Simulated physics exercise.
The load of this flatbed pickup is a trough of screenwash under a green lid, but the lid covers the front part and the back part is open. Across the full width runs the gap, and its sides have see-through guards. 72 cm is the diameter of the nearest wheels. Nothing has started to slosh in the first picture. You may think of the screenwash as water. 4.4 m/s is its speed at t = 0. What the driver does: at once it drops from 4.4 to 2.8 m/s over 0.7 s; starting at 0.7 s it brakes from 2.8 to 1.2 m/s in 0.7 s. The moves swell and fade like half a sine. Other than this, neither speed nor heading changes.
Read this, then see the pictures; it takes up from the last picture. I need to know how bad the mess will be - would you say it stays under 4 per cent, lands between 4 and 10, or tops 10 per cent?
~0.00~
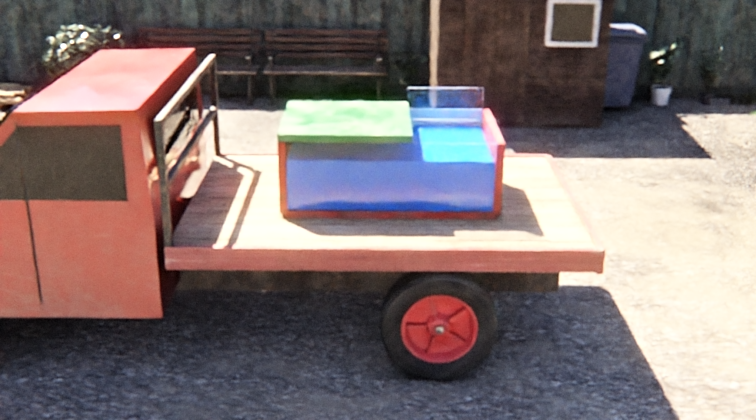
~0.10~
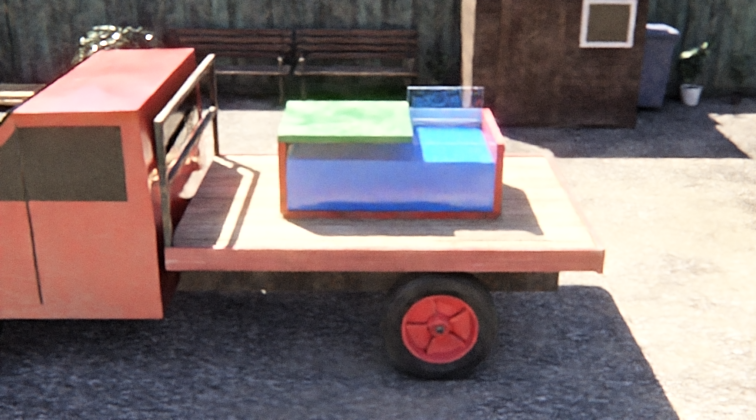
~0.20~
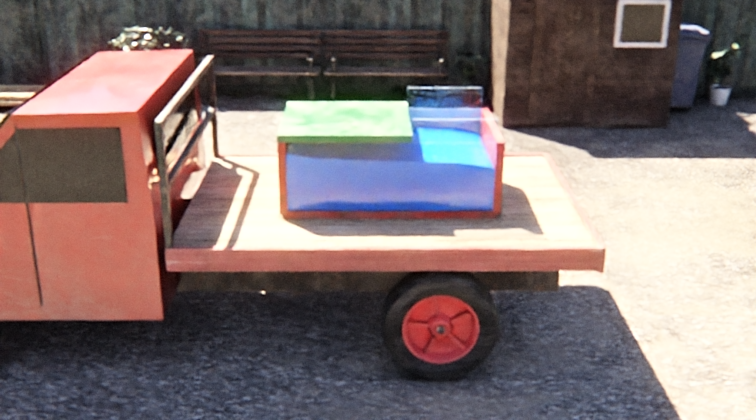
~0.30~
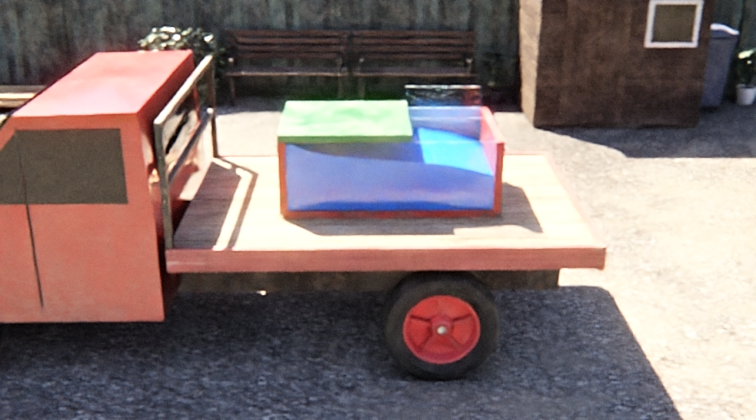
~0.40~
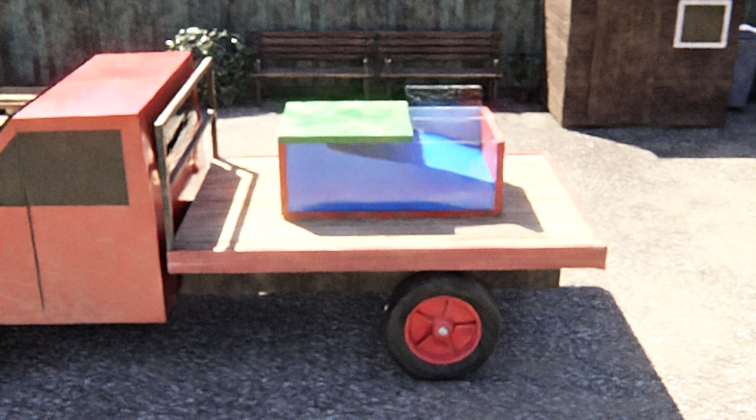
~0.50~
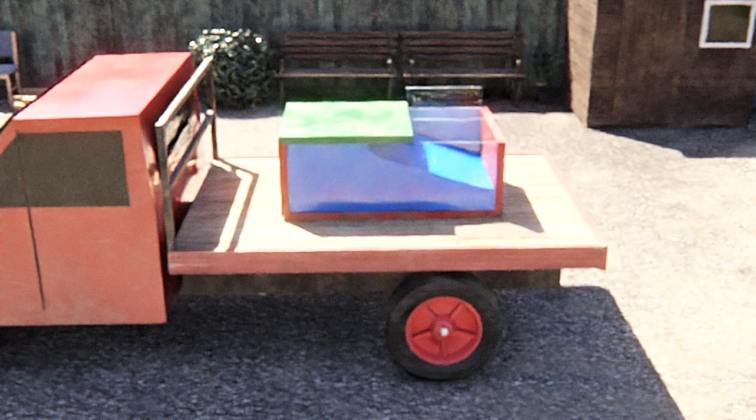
I would say it stays under 4 per cent.
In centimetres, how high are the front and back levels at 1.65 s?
Measured: Front = 38 cm, back = 24 cm.
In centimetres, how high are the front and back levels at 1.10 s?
Level, front = 44 cm; level, back = 30 cm.
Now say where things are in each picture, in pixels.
In the first frame, the surface is at (303, 161) near the front wall; the surface is at (475, 163) near the back wall; the front is on the left; the opening runs from (497, 137) to (413, 136); a wheel hub at (440, 333).
In the second frame, the surface is at (303, 161) near the front wall; the surface is at (475, 163) near the back wall.
In the third frame, the surface is at (303, 157) near the front wall; the surface is at (474, 166) near the back wall.
In the fourth frame, the surface is at (302, 151) near the front wall; the surface is at (474, 171) near the back wall.
In the fifth frame, the surface is at (303, 144) near the front wall; the surface is at (474, 178) near the back wall.
In the sixth frame, the surface is at (303, 145) near the front wall; the surface is at (475, 186) near the back wall; a wheel hub at (445, 334).
By 1.10 s the surface stands 30 cm at the back and 44 cm at the front; nothing has left.
By 1.65 s the surface stands 24 cm at the back and 37 cm at the front; nothing has left.
By 2.20 s the surface stands 44 cm at the back and 26 cm at the front; 1 per cent is out, over the back.
By 4.28 s 1 per cent is out, over the back, 4 of 343 litres.
